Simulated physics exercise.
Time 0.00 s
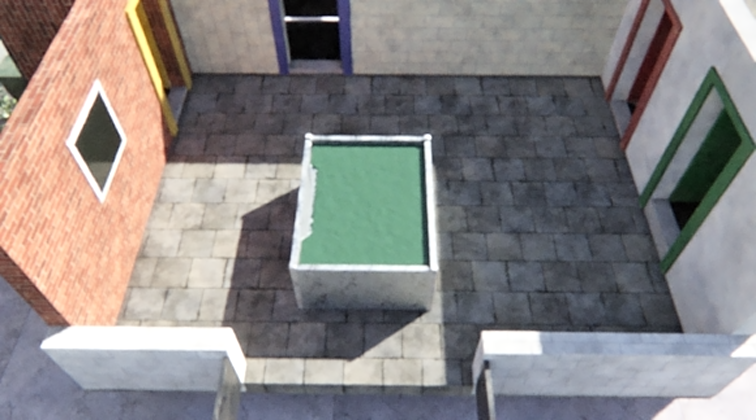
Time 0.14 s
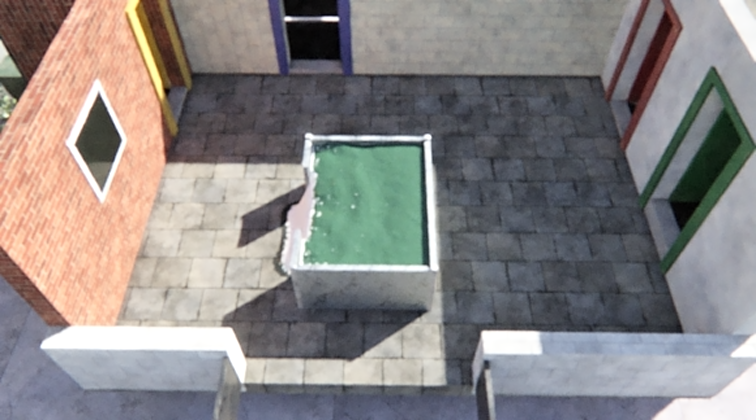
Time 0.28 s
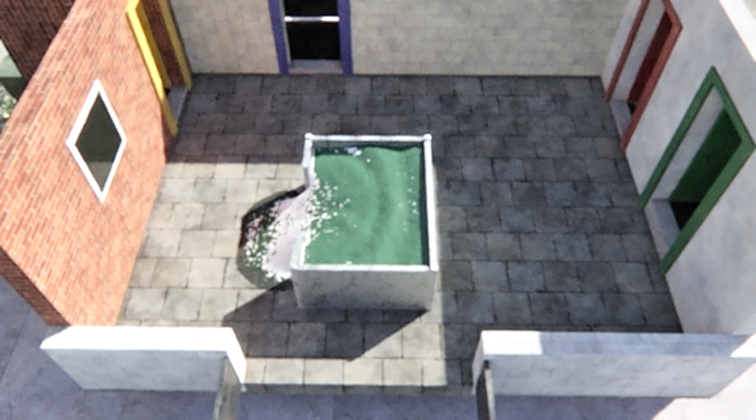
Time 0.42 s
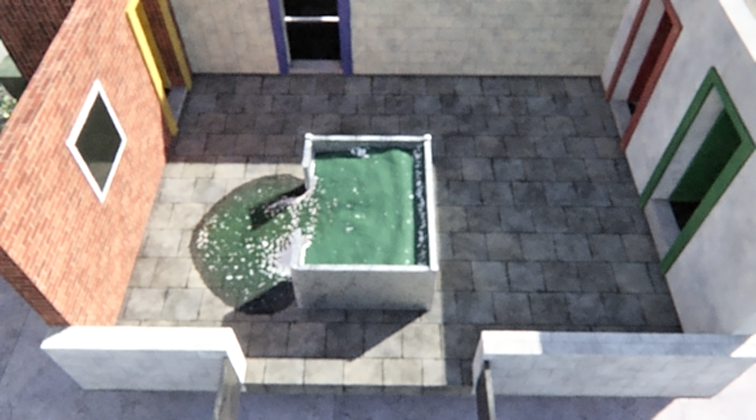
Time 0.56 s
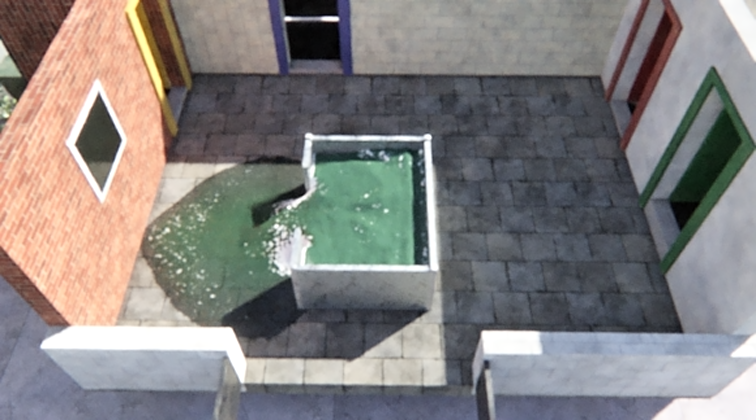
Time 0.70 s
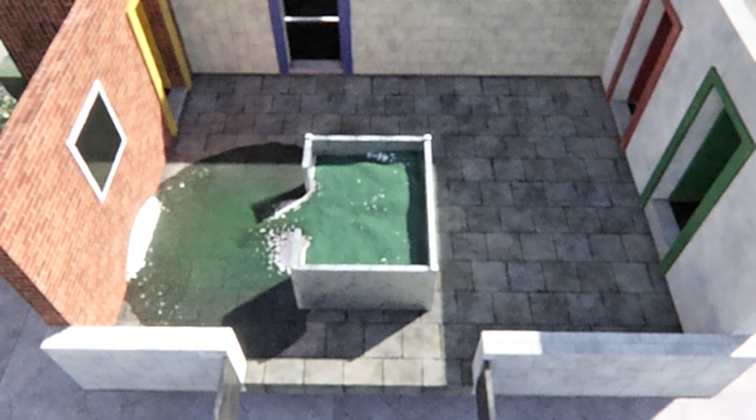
A tank of green water stood in a walled yard until part of its left side broke open, and water poured out, spreading across the paving to the brick wall on the left.
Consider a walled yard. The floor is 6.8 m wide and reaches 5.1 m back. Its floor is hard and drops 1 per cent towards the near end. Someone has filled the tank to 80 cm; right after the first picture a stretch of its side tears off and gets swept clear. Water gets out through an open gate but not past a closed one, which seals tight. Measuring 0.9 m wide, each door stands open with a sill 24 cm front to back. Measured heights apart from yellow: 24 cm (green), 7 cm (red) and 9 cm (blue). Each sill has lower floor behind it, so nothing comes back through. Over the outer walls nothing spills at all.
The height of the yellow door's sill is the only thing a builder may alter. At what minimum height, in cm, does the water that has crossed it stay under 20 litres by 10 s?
From about 12.5 cm.
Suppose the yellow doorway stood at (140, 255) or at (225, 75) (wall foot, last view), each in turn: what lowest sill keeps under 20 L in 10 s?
About 35 cm for the first and 23 cm for the second.
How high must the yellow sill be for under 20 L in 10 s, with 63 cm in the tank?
8.5 cm.
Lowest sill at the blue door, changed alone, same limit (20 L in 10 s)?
At blue, about 6.0 cm.
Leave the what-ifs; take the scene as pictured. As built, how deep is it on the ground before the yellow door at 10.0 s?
About 7.0 centimetres.
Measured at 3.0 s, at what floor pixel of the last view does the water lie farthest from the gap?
Near pixel (193, 74).
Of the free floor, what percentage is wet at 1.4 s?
I'd estimate about 25 percent.
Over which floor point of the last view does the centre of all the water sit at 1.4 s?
My guess is close to (288, 238).
After 1.4 s water covers 25 % of the floor, deepest (58 cm) near (110, 346); 8 cm at the yellow door, 0 litres in over its 9 cm sill.
After 3.0 s water covers 40 % of the floor, deepest (28 cm) near (105, 360); 11 cm at the yellow door, 6 litres in over its 9 cm sill.
After 10.0 s water covers 95 % of the floor, deepest (14 cm) near (495, 365); 7 cm at the yellow door, 52 litres in over its 9 cm sill.
At the yellow door as built, the water arrived by 1.3 s and peaked near 14 cm at 3.6 s.
Run again over the same 10 s with other heights there, 31 litres in over 11 cm, 9 litres over 15 cm. The limit of 20 litres is kept from about 12.5 cm up.
